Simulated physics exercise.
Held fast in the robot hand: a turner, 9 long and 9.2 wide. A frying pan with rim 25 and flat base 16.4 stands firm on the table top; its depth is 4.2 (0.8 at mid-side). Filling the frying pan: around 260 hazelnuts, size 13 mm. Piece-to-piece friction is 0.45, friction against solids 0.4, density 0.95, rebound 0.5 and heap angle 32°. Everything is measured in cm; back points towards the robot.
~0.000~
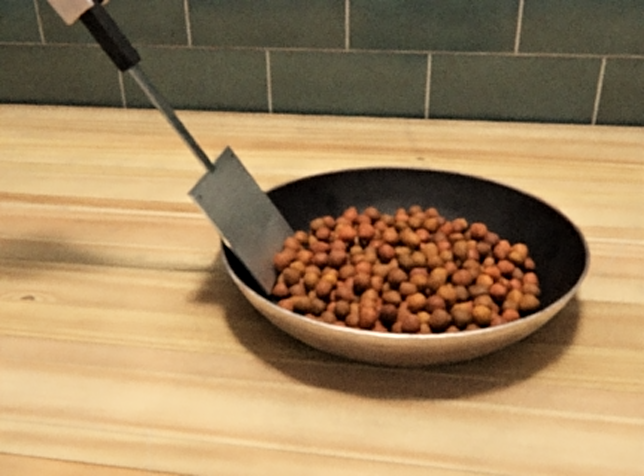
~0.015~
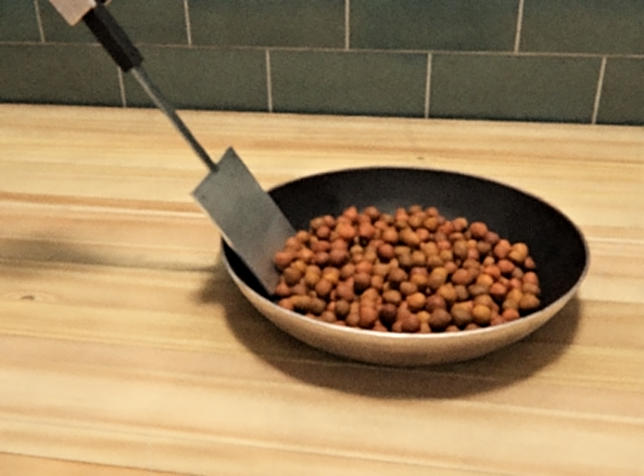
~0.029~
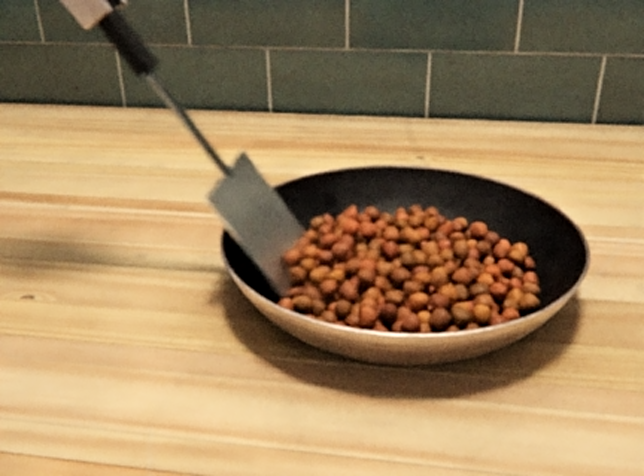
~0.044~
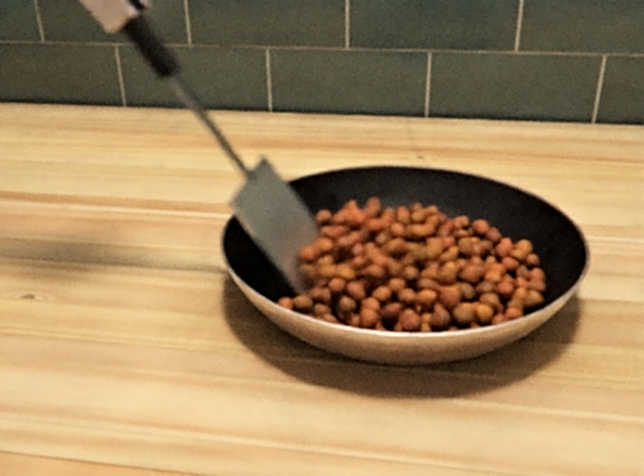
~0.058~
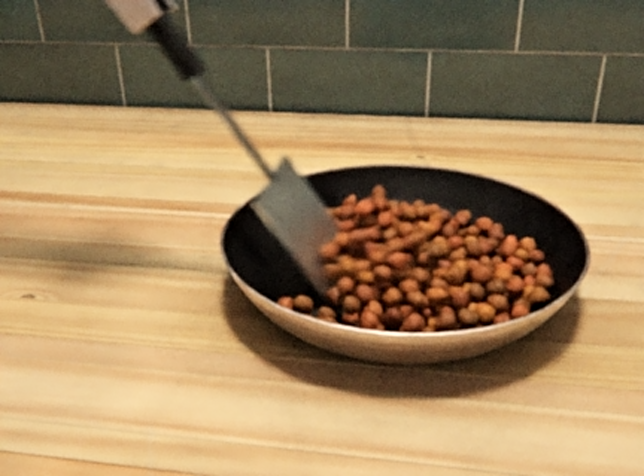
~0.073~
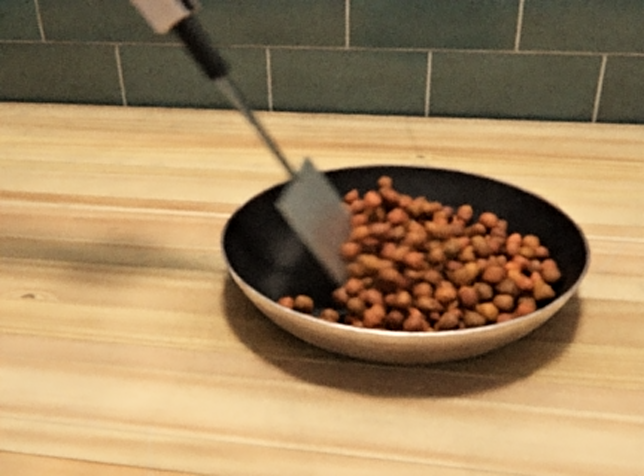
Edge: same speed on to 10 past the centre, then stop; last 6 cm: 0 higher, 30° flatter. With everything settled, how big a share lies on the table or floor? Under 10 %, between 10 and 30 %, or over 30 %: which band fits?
The band that fits is over 30 %.
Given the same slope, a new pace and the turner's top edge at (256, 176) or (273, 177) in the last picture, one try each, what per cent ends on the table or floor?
Try one roughly 25 per cent; try two roughly 25 per cent.
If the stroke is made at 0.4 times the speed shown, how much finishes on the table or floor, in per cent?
Around 20 percent would finish on the table or floor.
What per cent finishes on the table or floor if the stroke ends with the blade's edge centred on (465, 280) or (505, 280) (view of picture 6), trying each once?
First try roughly 0 percent, second roughly 10 percent.
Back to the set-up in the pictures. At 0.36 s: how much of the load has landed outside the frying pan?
I'd say close to 15 in a hundred.
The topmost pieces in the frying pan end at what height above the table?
Some 4.5 cm.
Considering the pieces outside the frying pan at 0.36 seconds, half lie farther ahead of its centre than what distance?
Roughly 18 cm.
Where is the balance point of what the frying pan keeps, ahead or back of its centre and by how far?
Ahead of centre, near 3.5 centimetres.
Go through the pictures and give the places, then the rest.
The first picture shows turner top edge at (209, 167), sloping 56°; upper third of the load around (402, 259), from x 280 to 530, top at y 215; 263 in the frying pan.
The second picture shows turner top edge at (212, 168), sloping 56°; upper third of the load around (402, 258), from x 285 to 530, top at y 215.
The third picture shows turner top edge at (225, 172), sloping 56°; upper third of the load around (401, 257), from x 285 to 530, top at y 215.
The fourth picture shows turner top edge at (247, 175), sloping 56°; upper third of the load around (398, 256), from x 285 to 535, top at y 205.
The fifth picture shows turner top edge at (271, 177), sloping 56°; upper third of the load around (397, 251), from x 285 to 545, top at y 195.
The sixth picture shows turner top edge at (294, 178), sloping 56°; upper third of the load around (406, 249), from x 285 to 550, top at y 185; 263 in the frying pan.
After 0.11 s, sloping 56°, highest piece 6 above the table; 263 in the frying pan.
After 0.14 s, sloping 48°, highest piece 6 above the table; 263 in the frying pan.
After 0.36 s, sloping 26°, highest piece 21 above the table; 156 in the frying pan, 38 on the table or floor, 69 on the blade or in flight.
After 1.41 s, sloping 26°, highest piece 4 above the table; 156 in the frying pan, 107 on the table or floor.
At rest, 156 in the frying pan, 107 on the table or floor. That is 41 % on the table or floor.
